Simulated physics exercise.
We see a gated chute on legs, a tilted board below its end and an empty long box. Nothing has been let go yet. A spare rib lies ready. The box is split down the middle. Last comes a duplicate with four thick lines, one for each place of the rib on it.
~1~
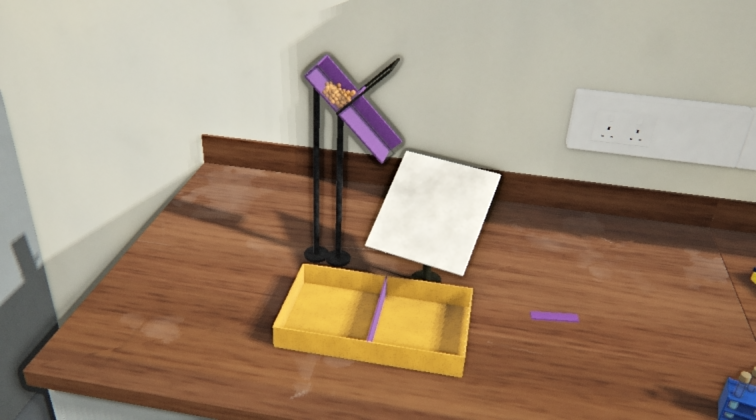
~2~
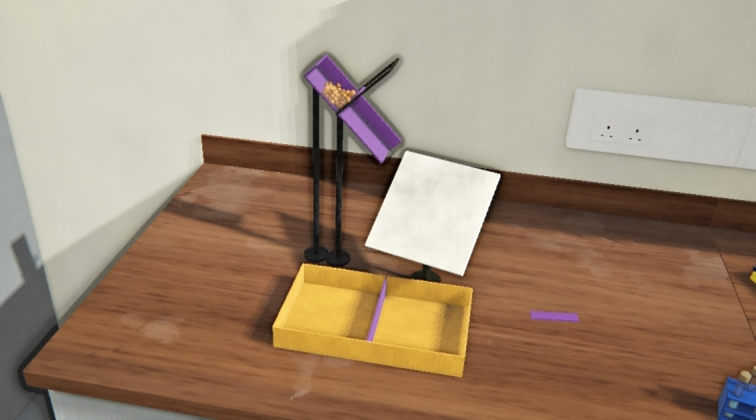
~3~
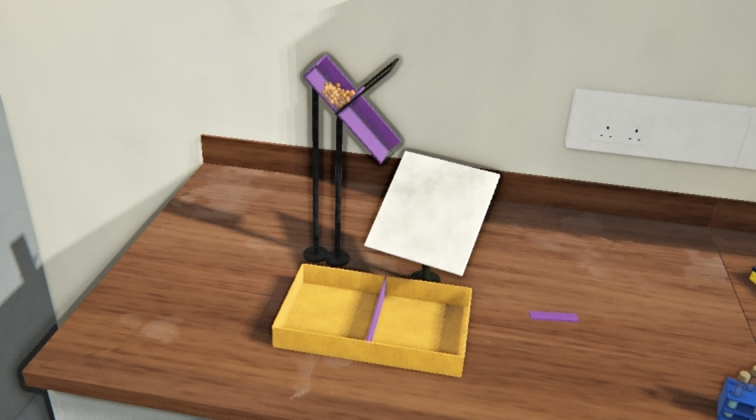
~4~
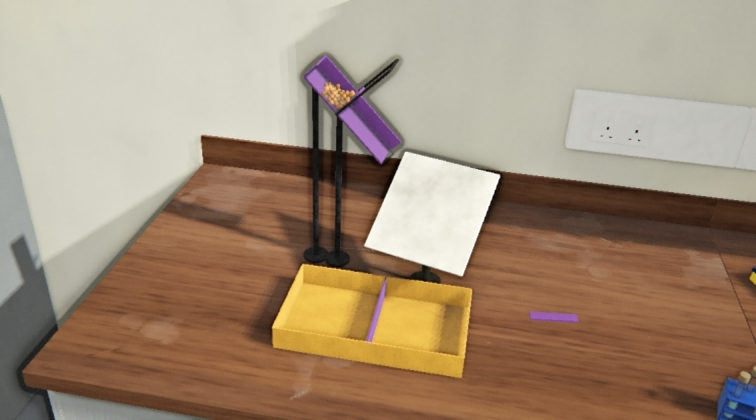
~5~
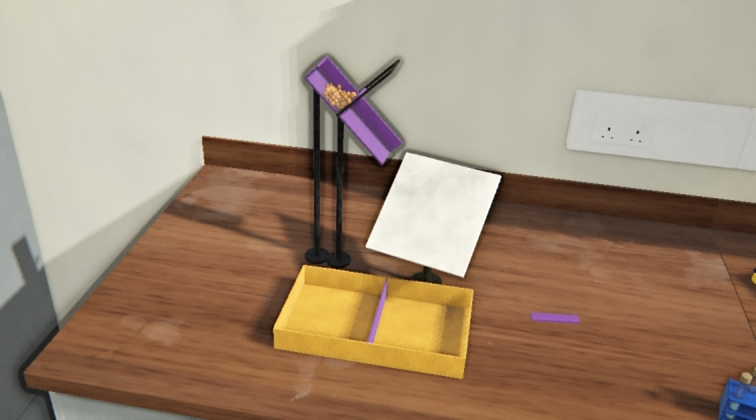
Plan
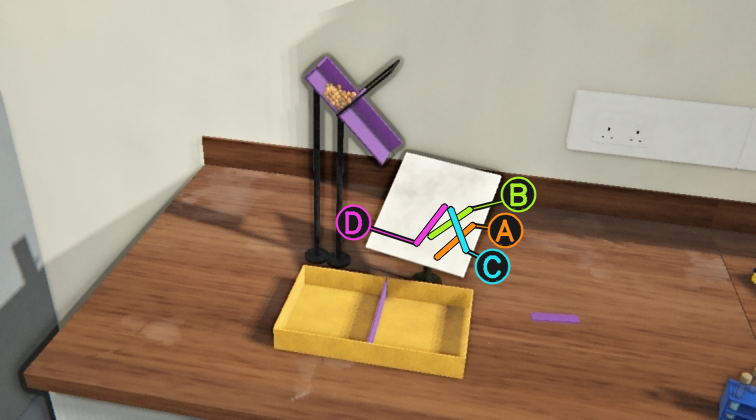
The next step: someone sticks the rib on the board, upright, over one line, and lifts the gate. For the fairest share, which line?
Take D.
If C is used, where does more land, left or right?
More lands on the right.
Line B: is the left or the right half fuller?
The right half.
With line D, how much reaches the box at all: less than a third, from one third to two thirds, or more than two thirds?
More than two thirds.
On the marked copy, line A from (472, 225) to (437, 257); line B from (470, 209) to (430, 236); line C from (450, 209) to (466, 250); line D from (444, 206) to (416, 243).
For line A, of what is caught, roughly a quarter in the left half, the larger part in the right.
For line B, of what is caught, roughly a quarter in the left half, the larger part in the right.
For line C, of what is caught, roughly a quarter in the left half, the larger part in the right.
For line D, of what is caught, roughly half in the left half, roughly half in the right.
